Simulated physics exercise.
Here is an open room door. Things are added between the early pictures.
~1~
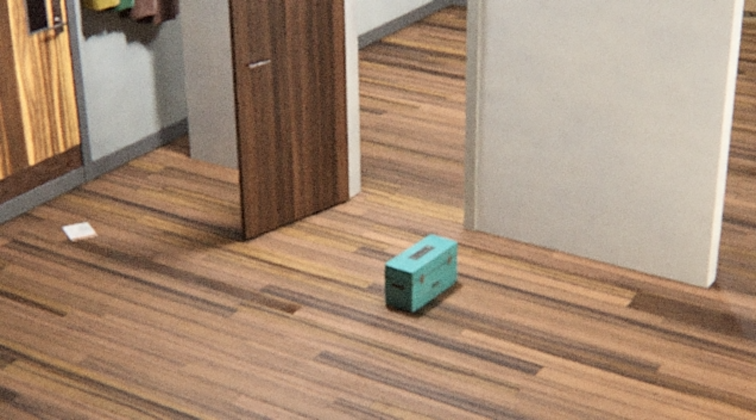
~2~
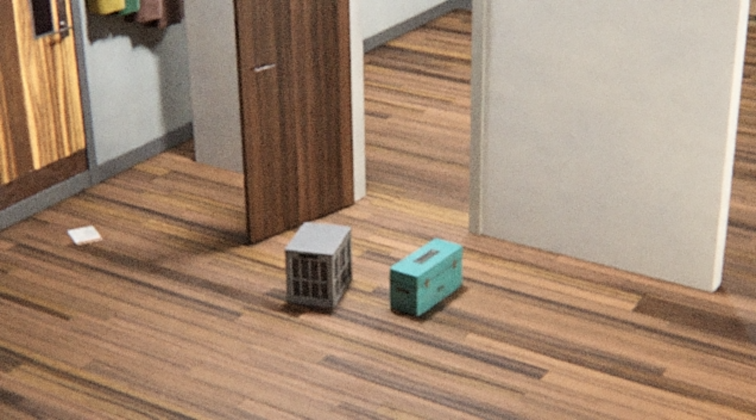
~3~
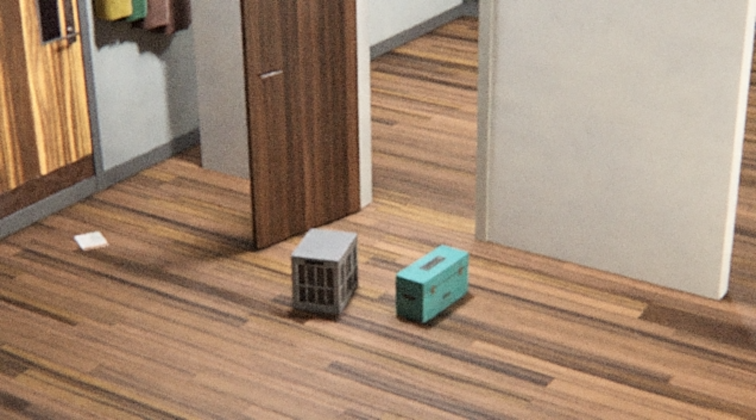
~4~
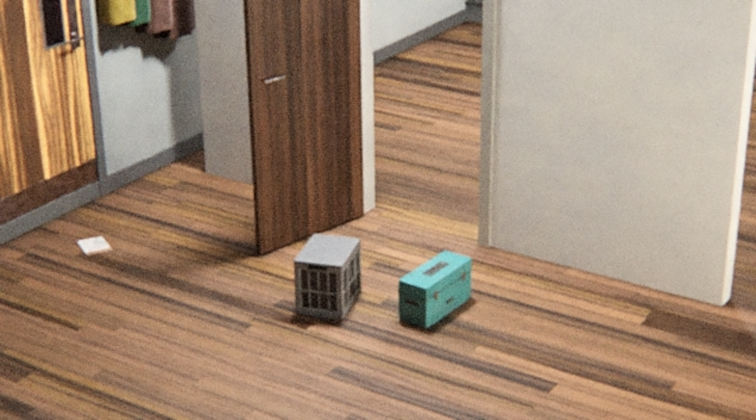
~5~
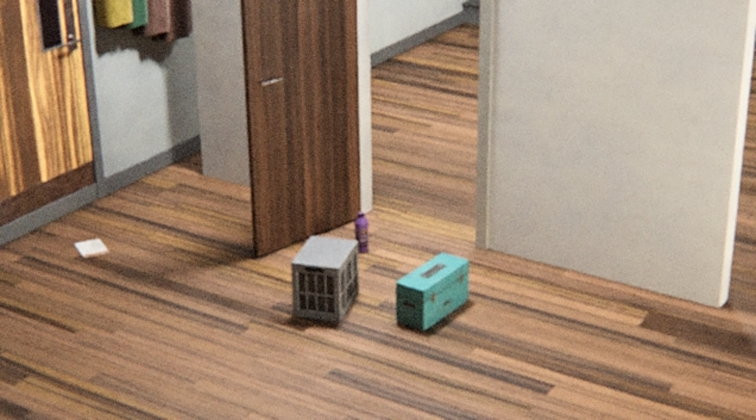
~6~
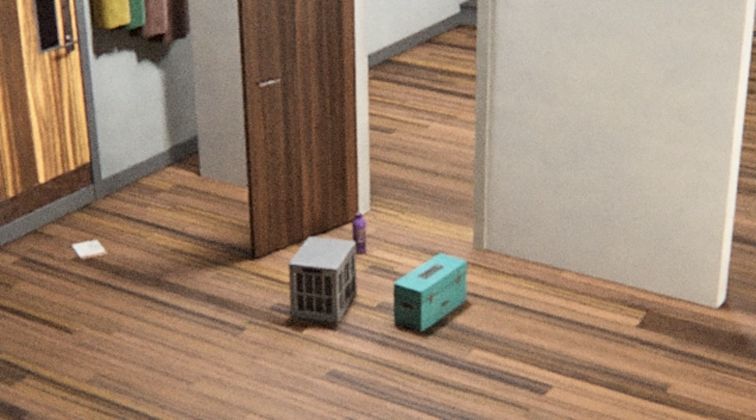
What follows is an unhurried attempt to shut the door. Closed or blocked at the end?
As it turns out, it reaches the frame.
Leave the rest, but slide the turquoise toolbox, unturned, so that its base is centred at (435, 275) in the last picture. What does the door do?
Then it reaches the frame.
Then, 1.30 s after the last picture, open by 62°.
Then, 1.90 s after the last picture, open by 34°; purple bottle slid well along near (398, 230).
Then, 2.50 s after the last picture, open by 6°; purple bottle slid well along near (432, 219).
At rest, open by 0°; moved from the start, purple bottle; the other 2 in place. Seen from the same camera at the end, purple bottle near (439, 216).
